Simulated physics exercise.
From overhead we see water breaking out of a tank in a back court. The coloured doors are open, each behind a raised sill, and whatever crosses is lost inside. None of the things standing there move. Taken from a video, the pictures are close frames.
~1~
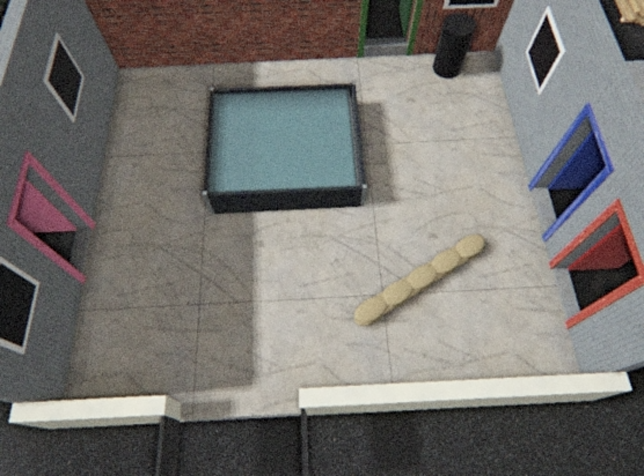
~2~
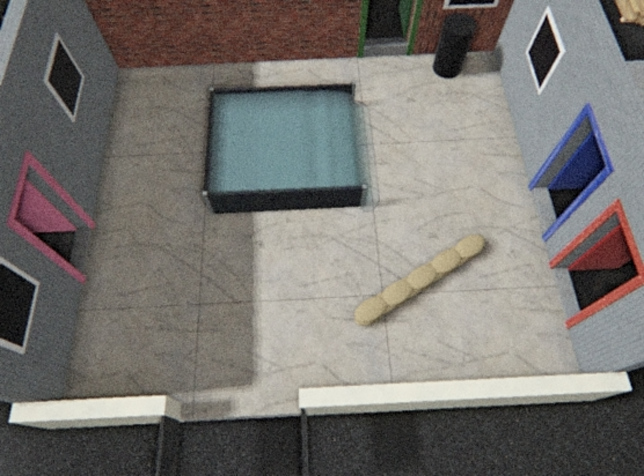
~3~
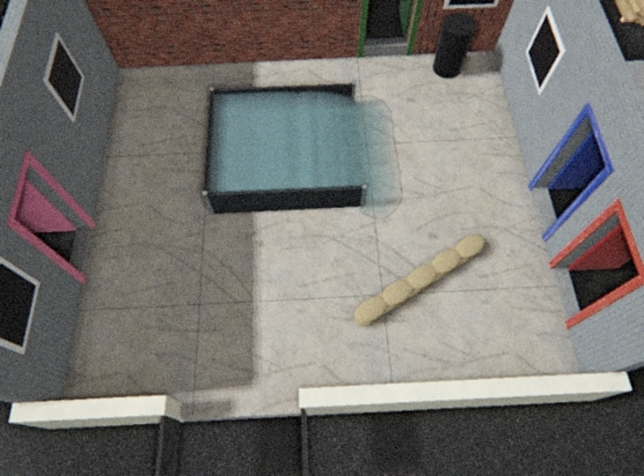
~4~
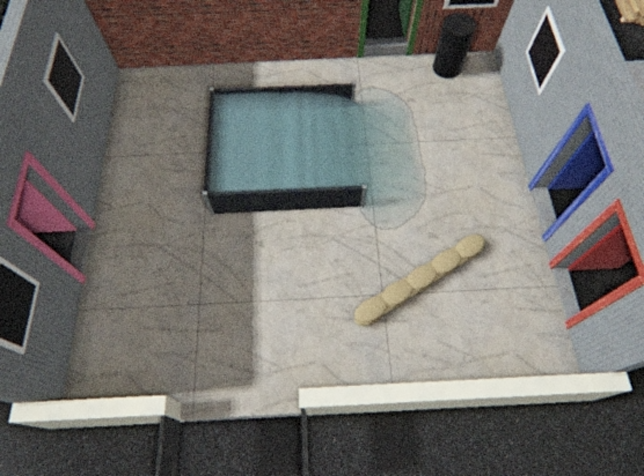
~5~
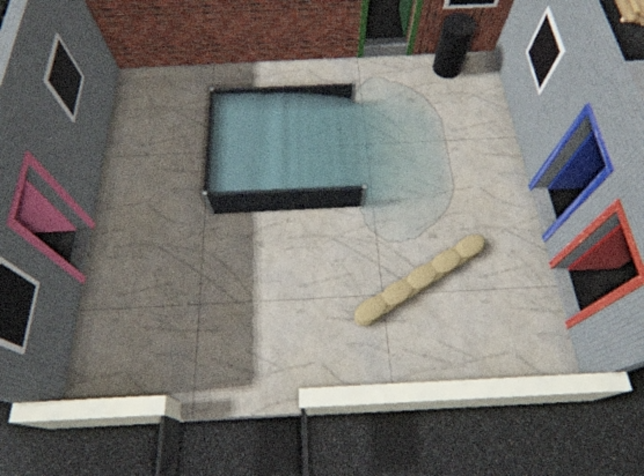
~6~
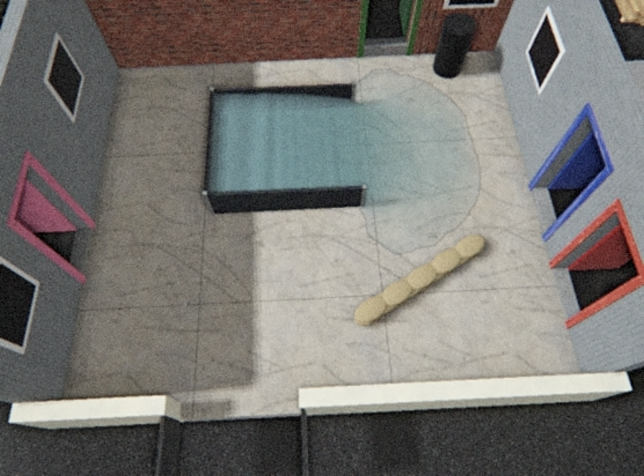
The footage shows a walled court seen from above, with coloured open doors and a row of tan sacks; water pours from the right side of a dark tank and spreads across the pale floor in a widening, rounded sheet.
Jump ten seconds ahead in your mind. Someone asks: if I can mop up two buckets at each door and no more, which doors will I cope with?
The pink door keeps the inflow to two buckets or less, the green door keeps the inflow to two buckets or less, the red door lets the inflow pass two buckets, the blue door lets the inflow pass two buckets.
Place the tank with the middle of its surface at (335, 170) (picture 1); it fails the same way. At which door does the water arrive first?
Leading the way is the one in blue.
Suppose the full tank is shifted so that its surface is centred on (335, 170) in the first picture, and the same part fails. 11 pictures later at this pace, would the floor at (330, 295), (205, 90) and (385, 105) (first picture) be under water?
Taking the three spots in that order, I'd say spared, then spared, then spared.
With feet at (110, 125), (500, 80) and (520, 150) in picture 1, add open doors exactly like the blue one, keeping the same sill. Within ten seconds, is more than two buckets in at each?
Note: Door one undershoots; door two overshoots; door three overshoots.
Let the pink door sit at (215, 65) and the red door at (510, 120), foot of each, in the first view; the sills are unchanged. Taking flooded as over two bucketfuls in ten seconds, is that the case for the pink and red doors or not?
Note - the pink door ends up short of it; the red door ends up above it.
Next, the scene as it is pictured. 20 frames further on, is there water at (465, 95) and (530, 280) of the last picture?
Going in order, I'd call them drenched and drenched.
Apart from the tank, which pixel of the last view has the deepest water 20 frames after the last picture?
I'd go with (466, 61) as the deepest place.
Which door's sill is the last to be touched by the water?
That would be the pink-painted one.
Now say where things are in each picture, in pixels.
Still water in the open tank at (284, 139), in the first picture.
The front is at (364, 209), out from the gap at (356, 148), in the second picture.
The front is at (382, 214), out from the gap at (356, 149), in the third picture.
Water pours out at (356, 149) and has run to (397, 223), in the fourth picture.
The front is at (418, 228), out from the gap at (356, 149), in the fifth picture.
The front is at (469, 204), out from the gap at (356, 149), in the sixth picture.
A moment on, water covers 25 % of the floor; the pink door not reached, the green door wet at the sill, nothing in, the red door not reached, the blue door wet at the sill, nothing in.
Next, water covers 30 % of the floor; the pink door not reached, the green door wet at the sill, nothing in, the red door wet at the sill, nothing in, the blue door under two buckets in.
Then, water covers 40 % of the floor; the pink door not reached, the green door wet at the sill, nothing in, the red door under two buckets in, the blue door far over two buckets in.
Later, water covers 65 % of the floor; the pink door not reached, the green door wet at the sill, nothing in, the red door over two buckets in, the blue door far over two buckets in.
In the end, water covers 90 % of the floor; the pink door wet at the sill, nothing in, the green door wet at the sill, nothing in, the red door over two buckets in, the blue door far over two buckets in.
